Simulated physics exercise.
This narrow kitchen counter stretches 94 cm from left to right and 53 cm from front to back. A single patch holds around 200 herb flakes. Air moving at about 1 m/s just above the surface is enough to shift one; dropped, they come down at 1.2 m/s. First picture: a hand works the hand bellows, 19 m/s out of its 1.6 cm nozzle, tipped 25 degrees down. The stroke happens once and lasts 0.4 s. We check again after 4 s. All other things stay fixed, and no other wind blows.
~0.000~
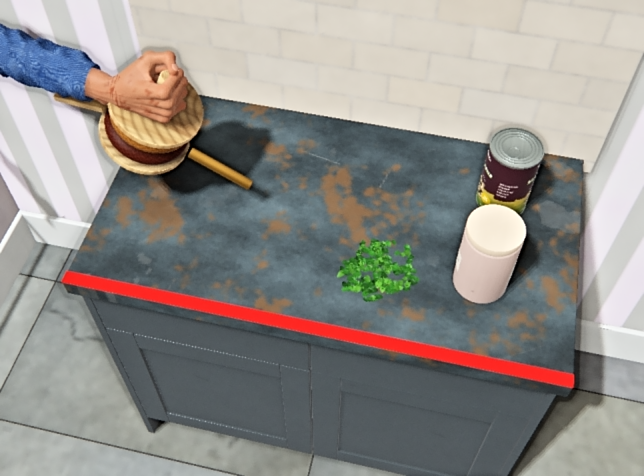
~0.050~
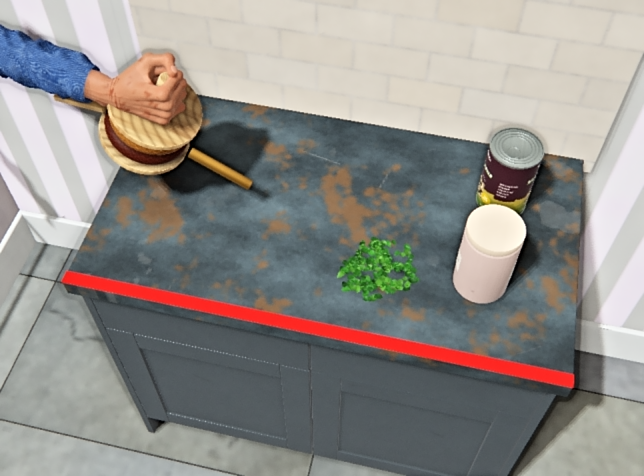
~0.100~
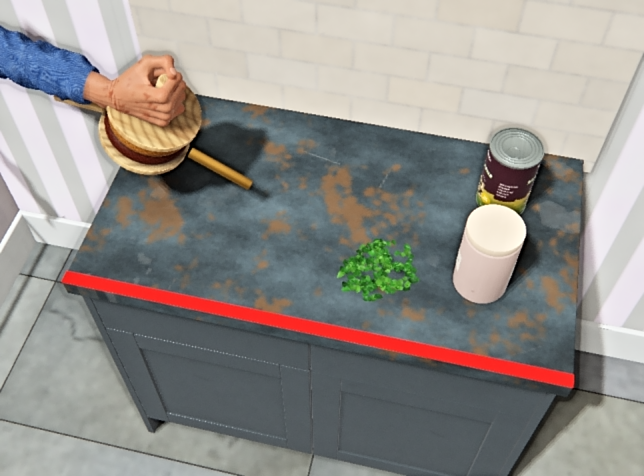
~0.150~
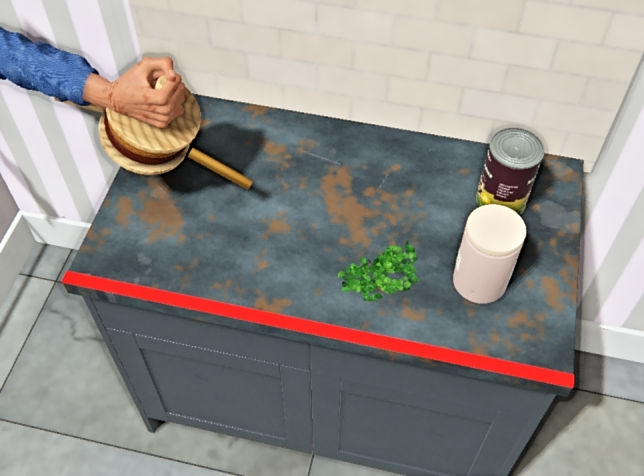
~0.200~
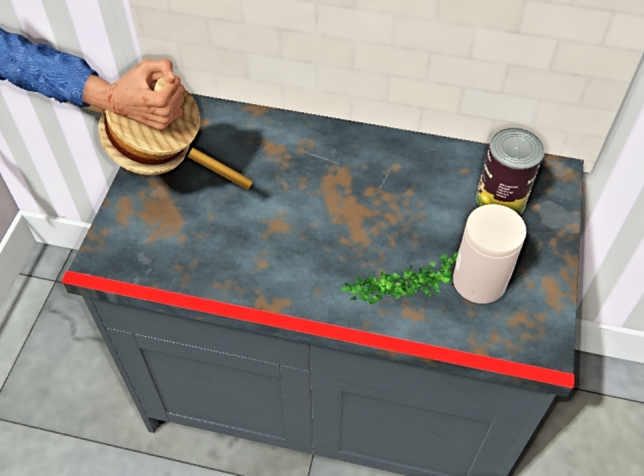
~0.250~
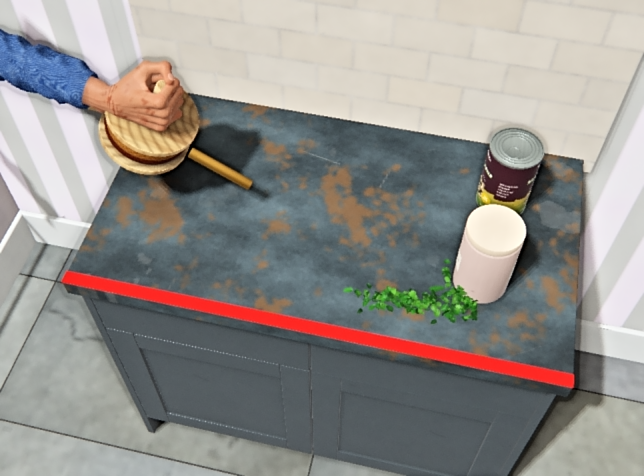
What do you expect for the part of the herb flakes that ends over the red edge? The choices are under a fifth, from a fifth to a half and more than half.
It goes past half.
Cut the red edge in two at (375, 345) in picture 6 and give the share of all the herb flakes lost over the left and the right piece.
Roughly 0 % cross the left stretch, and around 60 % the right stretch.
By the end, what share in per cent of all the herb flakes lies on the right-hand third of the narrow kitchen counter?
Roughly 4 %.
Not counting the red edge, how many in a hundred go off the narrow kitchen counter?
Some 30 per cent.
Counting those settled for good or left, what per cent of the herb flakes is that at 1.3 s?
Estimated share: Near 100 %.
After 0.8 s, 65 % are over the red edge; 85 % are gone or lie where they will stay.
After 1.3 s, 65 % are over the red edge; 100 % are gone or lie where they will stay.
After 2.2 s, 65 % are over the red edge; 100 % are gone or lie where they will stay.
After 4.0 s, at the end, 65 % are over the red edge.
